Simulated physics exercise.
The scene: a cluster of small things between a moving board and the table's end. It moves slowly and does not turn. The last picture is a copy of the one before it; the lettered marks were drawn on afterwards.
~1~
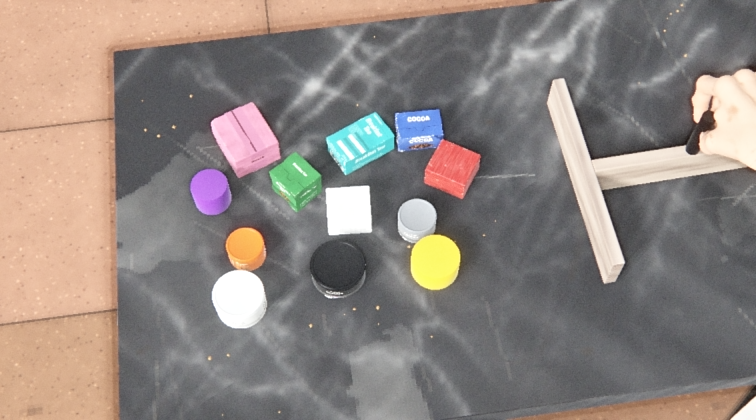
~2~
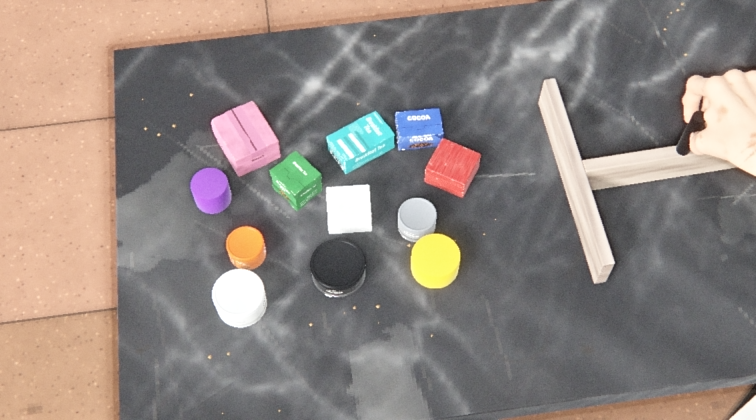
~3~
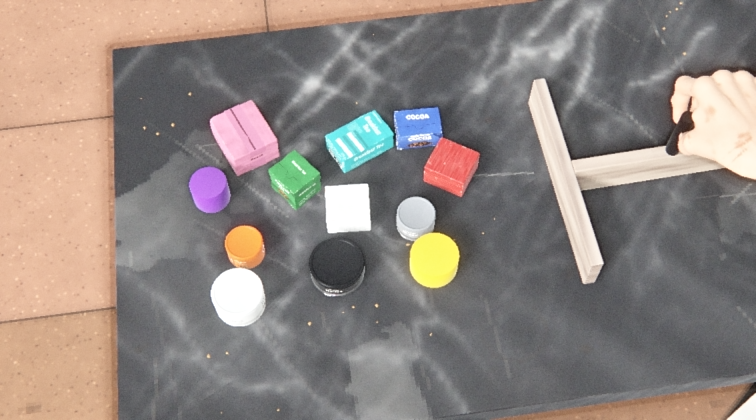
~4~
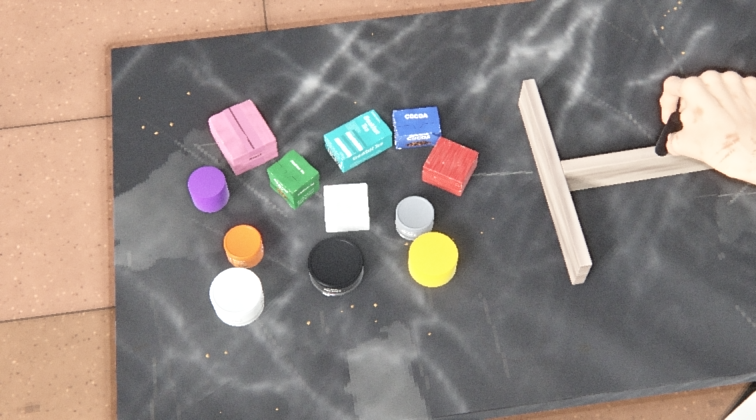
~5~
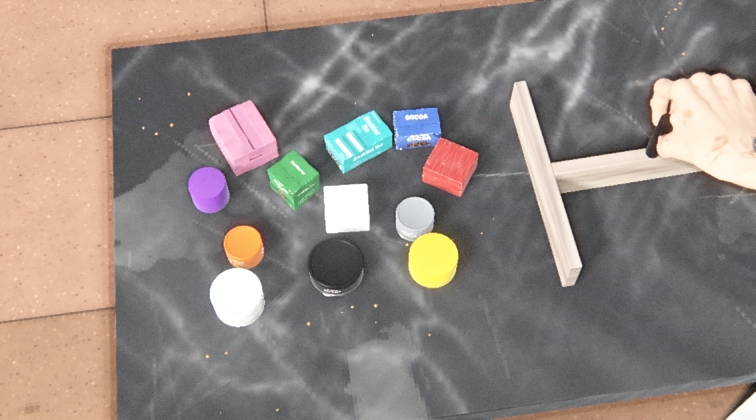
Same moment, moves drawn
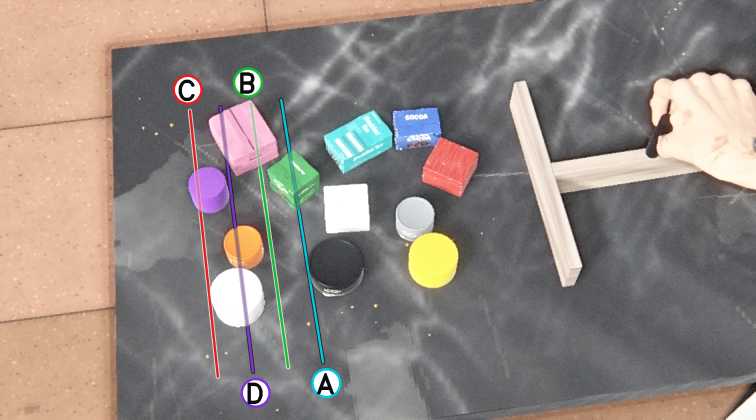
A T-shaped wooden board, gripped at its handle by a hand on the right, slides slowly leftward across a dark marbled tabletop without turning. It draws gradually nearer to the cluster of colourful packets, tubs and a white block on the left, which stay still, and a gap still separates them.
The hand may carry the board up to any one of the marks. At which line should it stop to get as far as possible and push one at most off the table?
No second one falls up to D.
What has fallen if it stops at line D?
It is the pink box.
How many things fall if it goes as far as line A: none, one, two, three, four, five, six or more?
The count is none.
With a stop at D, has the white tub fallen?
No.
On the marked copy, A at (301, 222); B at (268, 226); C at (203, 234); D at (236, 230).
Following D. Soon after the start, board (437, 183); yellow pot (419, 263); blue packet (391, 132).
Later, board (325, 197); pink box (177, 142); purple pot (204, 191).
In the end, board (236, 208); pink box over the edge; purple pot (130, 205); one fallen.
As for the rest, A is within the limit but short; B is within the limit but short; C drops three.
